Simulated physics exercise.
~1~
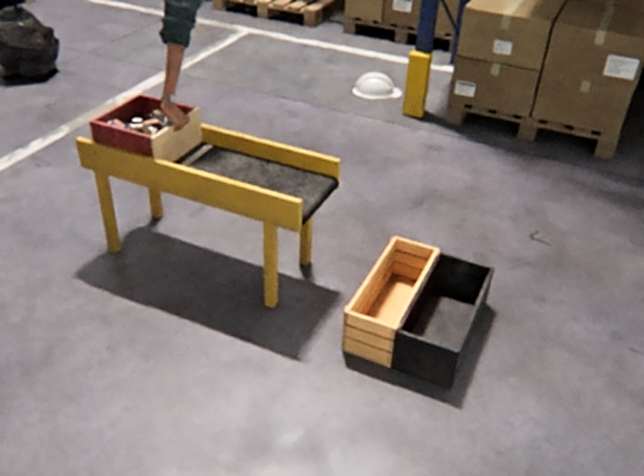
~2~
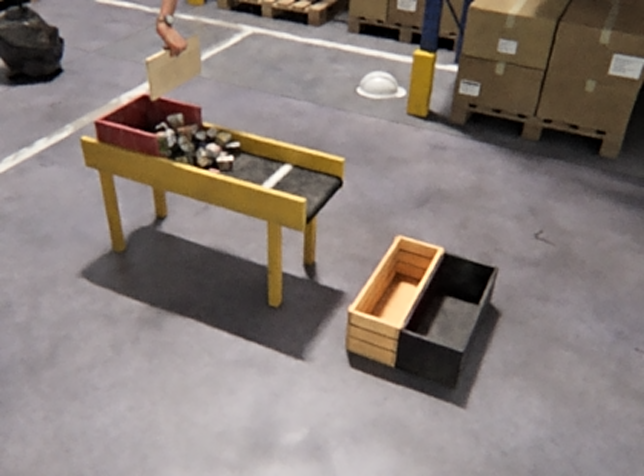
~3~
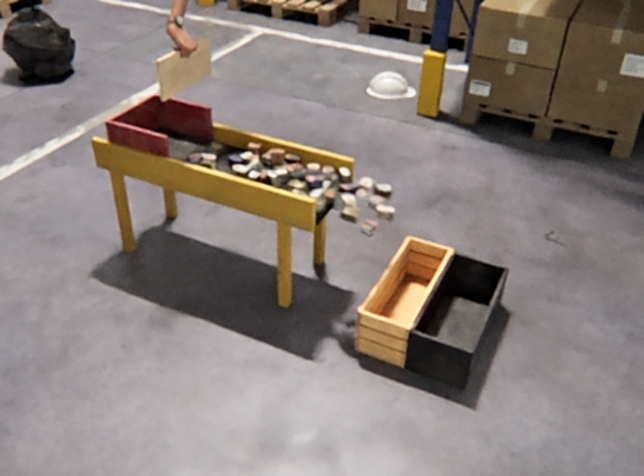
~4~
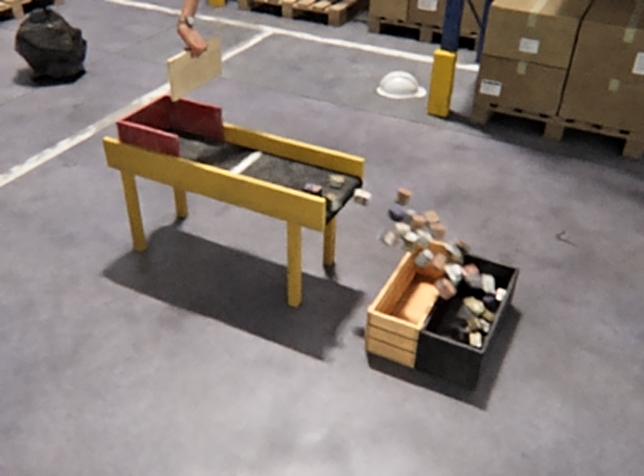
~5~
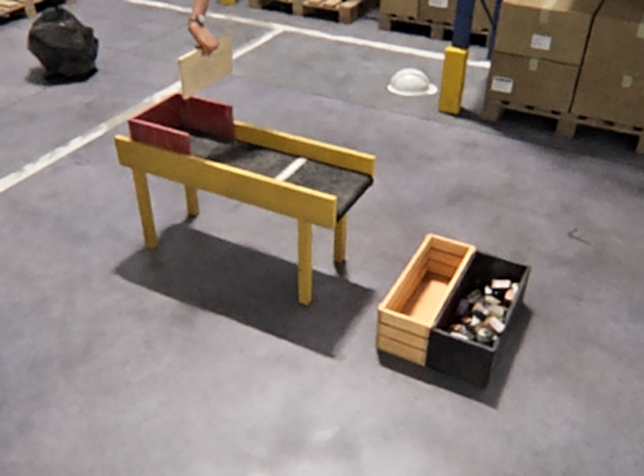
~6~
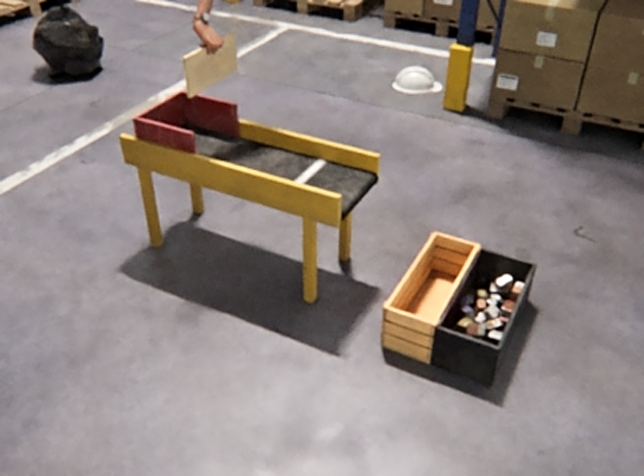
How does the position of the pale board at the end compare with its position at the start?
At the start the pale board stands upright on the belt, closing off the right side of the red pen. At the end a hand holds it raised in the air above the pen, leaving that side open.
